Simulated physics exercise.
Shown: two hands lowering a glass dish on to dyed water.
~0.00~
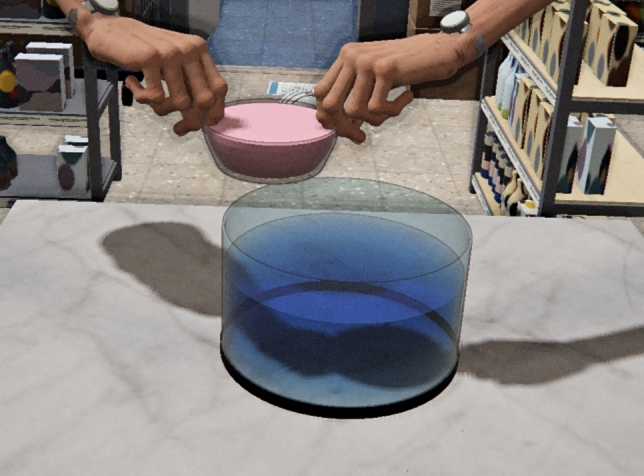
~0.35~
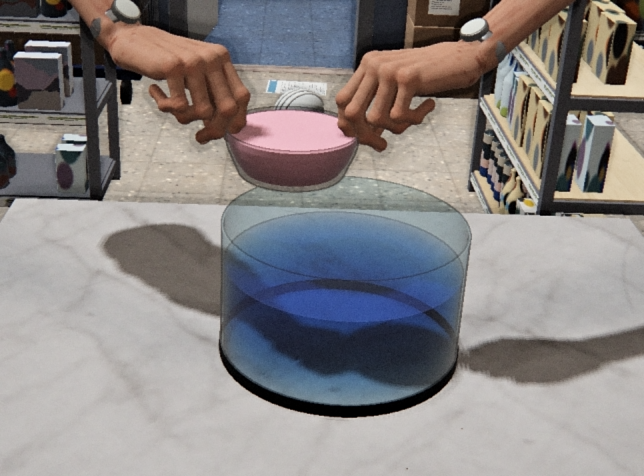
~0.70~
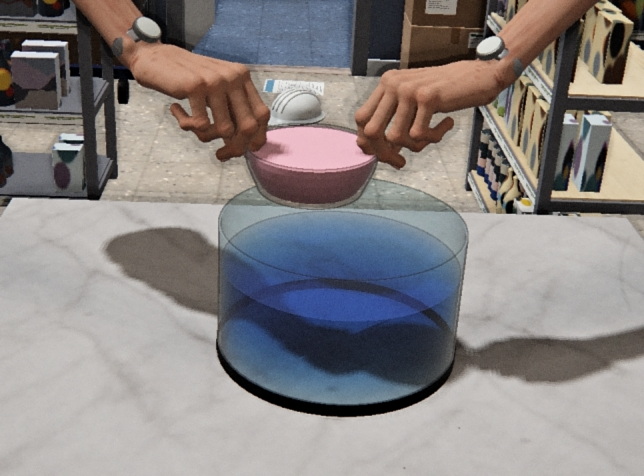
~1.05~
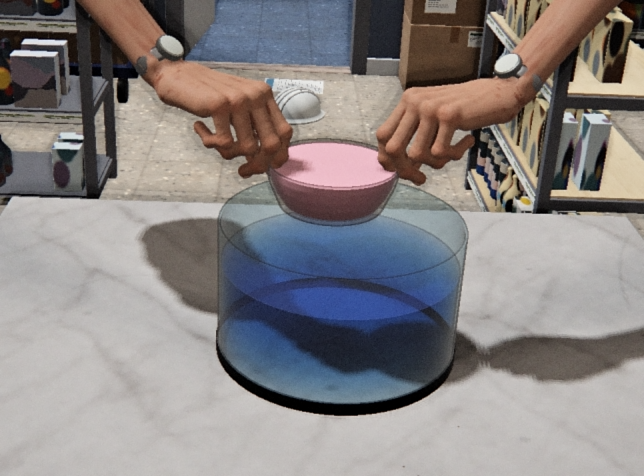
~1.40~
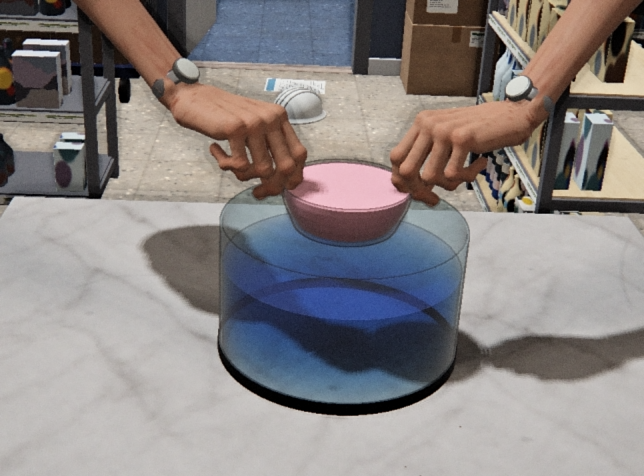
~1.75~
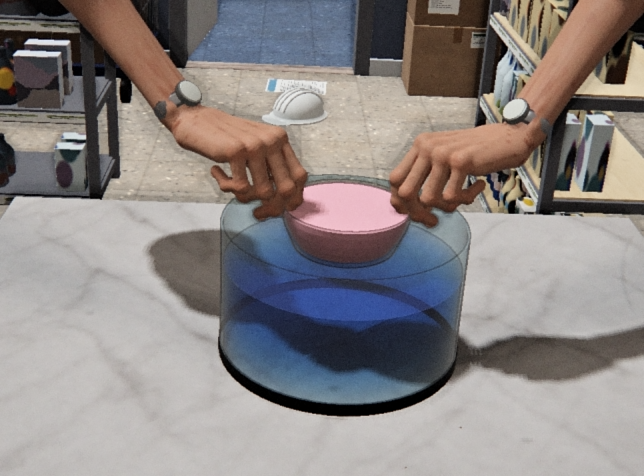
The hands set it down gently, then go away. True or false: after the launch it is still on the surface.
False, it sinks.
Around 2.2 s, the dish dips into the dyed water.
Around 2.8 s, dyed water pours in over its rim.
Around 5.0 s, the dish lies on the bottom.
